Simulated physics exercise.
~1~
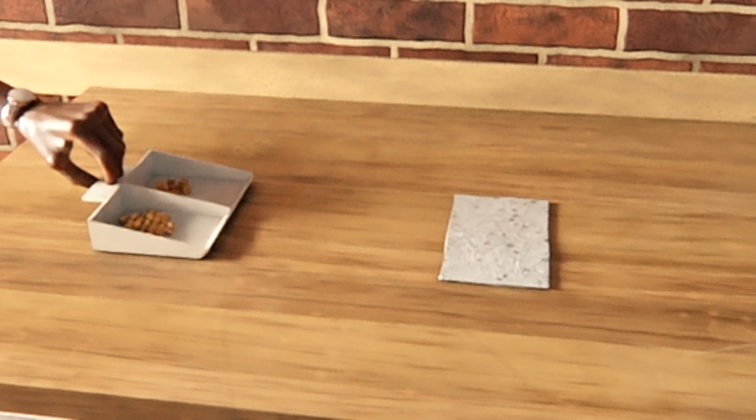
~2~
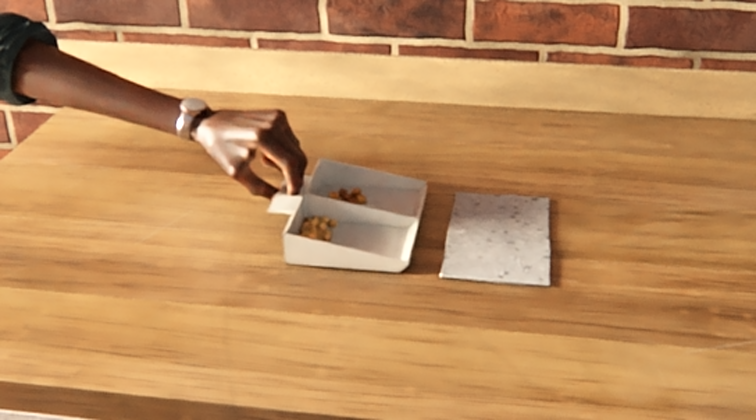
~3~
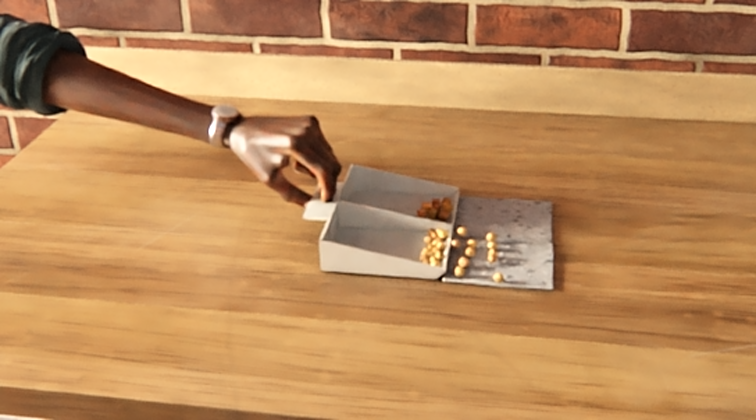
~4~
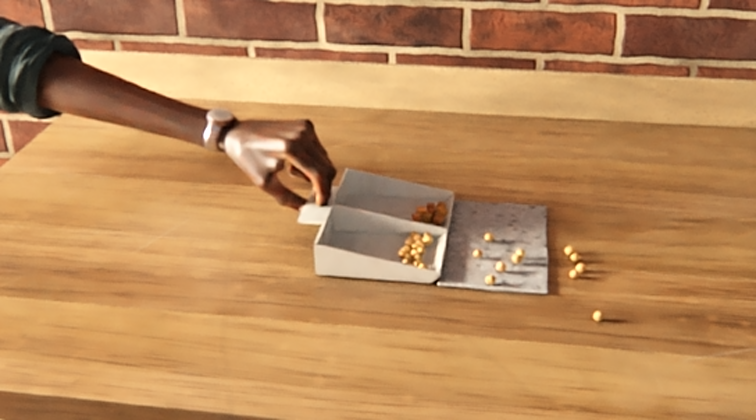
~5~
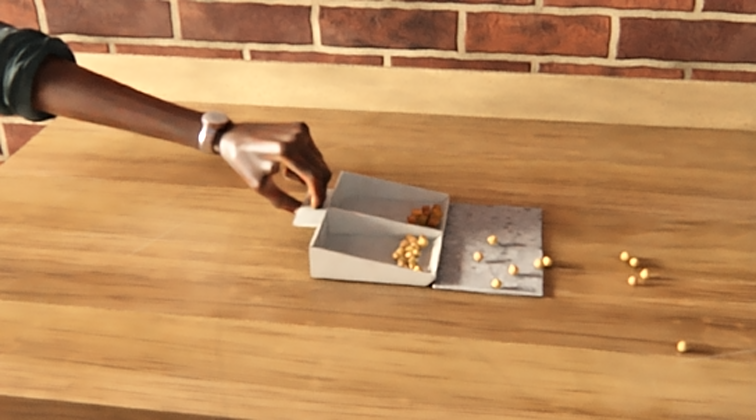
On a wooden counter by a brick wall, a hand slid a divided white tray right until it stopped against a gray slab, and some golden beads from the near side spilled across and past the slab, while the far side's brownish bits stayed inside.
